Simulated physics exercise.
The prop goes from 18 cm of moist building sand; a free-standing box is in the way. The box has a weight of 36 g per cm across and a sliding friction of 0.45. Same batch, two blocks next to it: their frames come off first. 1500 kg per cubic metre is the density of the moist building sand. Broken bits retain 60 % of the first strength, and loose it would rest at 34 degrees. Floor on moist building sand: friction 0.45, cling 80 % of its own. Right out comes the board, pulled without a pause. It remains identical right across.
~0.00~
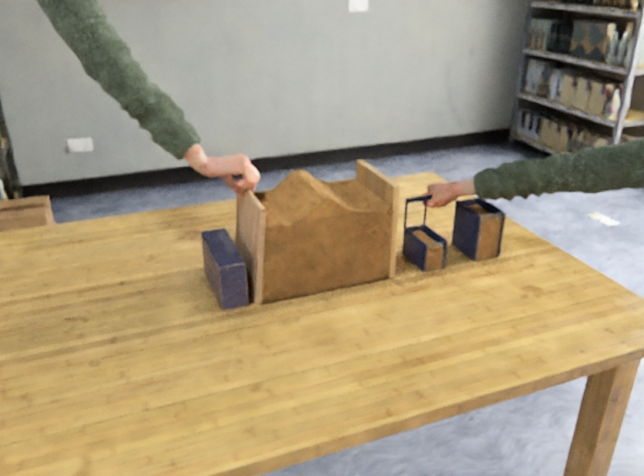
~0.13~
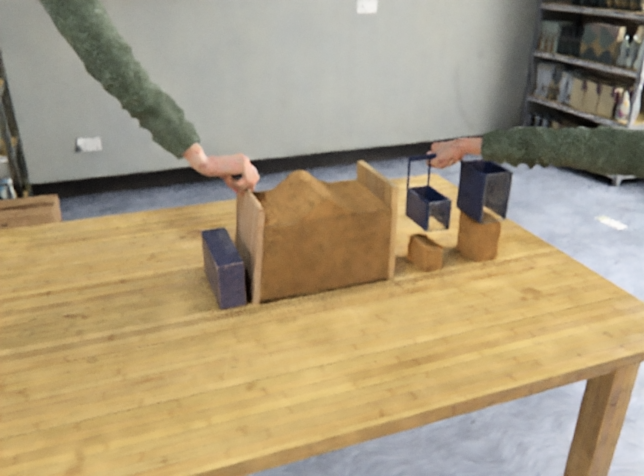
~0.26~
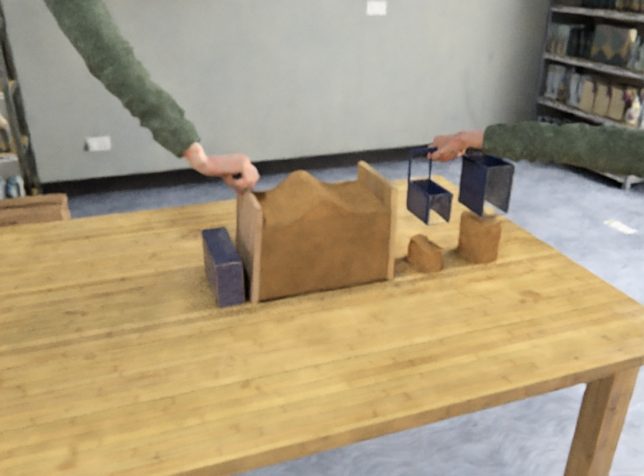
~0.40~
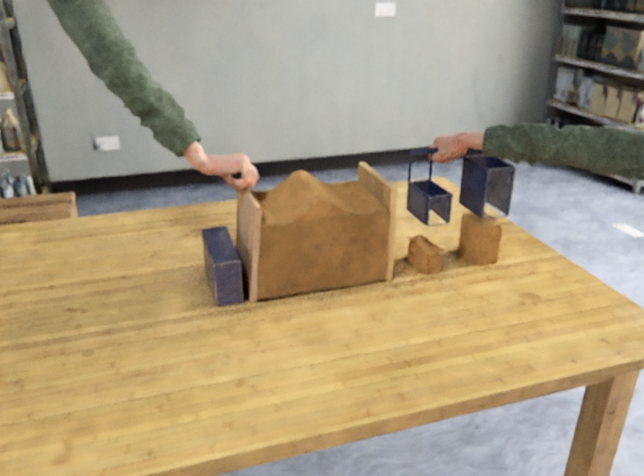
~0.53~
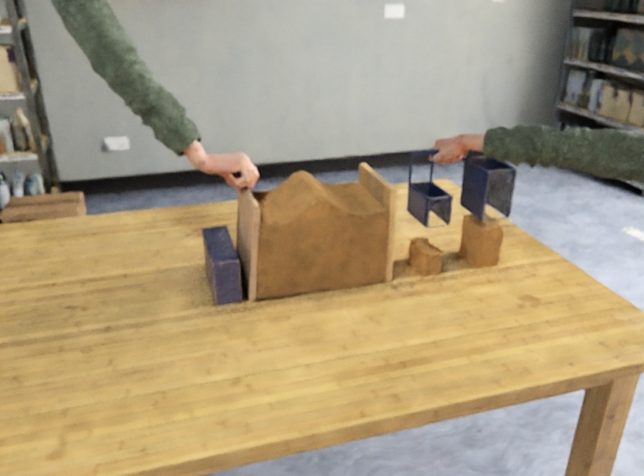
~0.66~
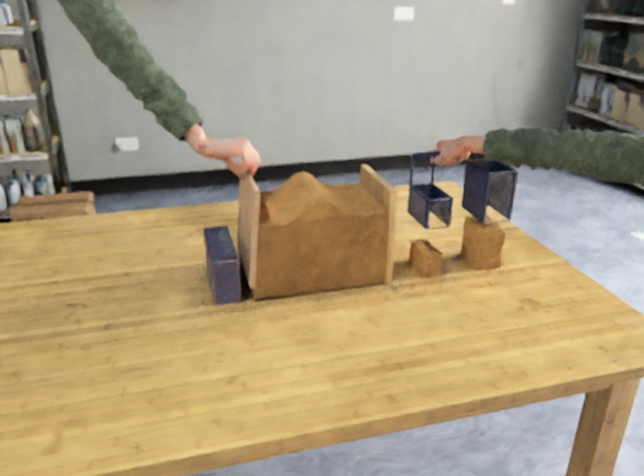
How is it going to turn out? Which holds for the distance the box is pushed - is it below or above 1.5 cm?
Of the two, below.
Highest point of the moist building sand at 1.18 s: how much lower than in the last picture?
Some 0.0 cm.
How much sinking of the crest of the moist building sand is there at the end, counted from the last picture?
Measured change: Some 0.0 cm.
By 0.90 s, the box has not moved.
By 1.18 s, the box has not moved.
By 1.46 s, the box has not moved.
By 1.73 s, the box has not moved.
By 1.77 s, at the end, the box has not moved.
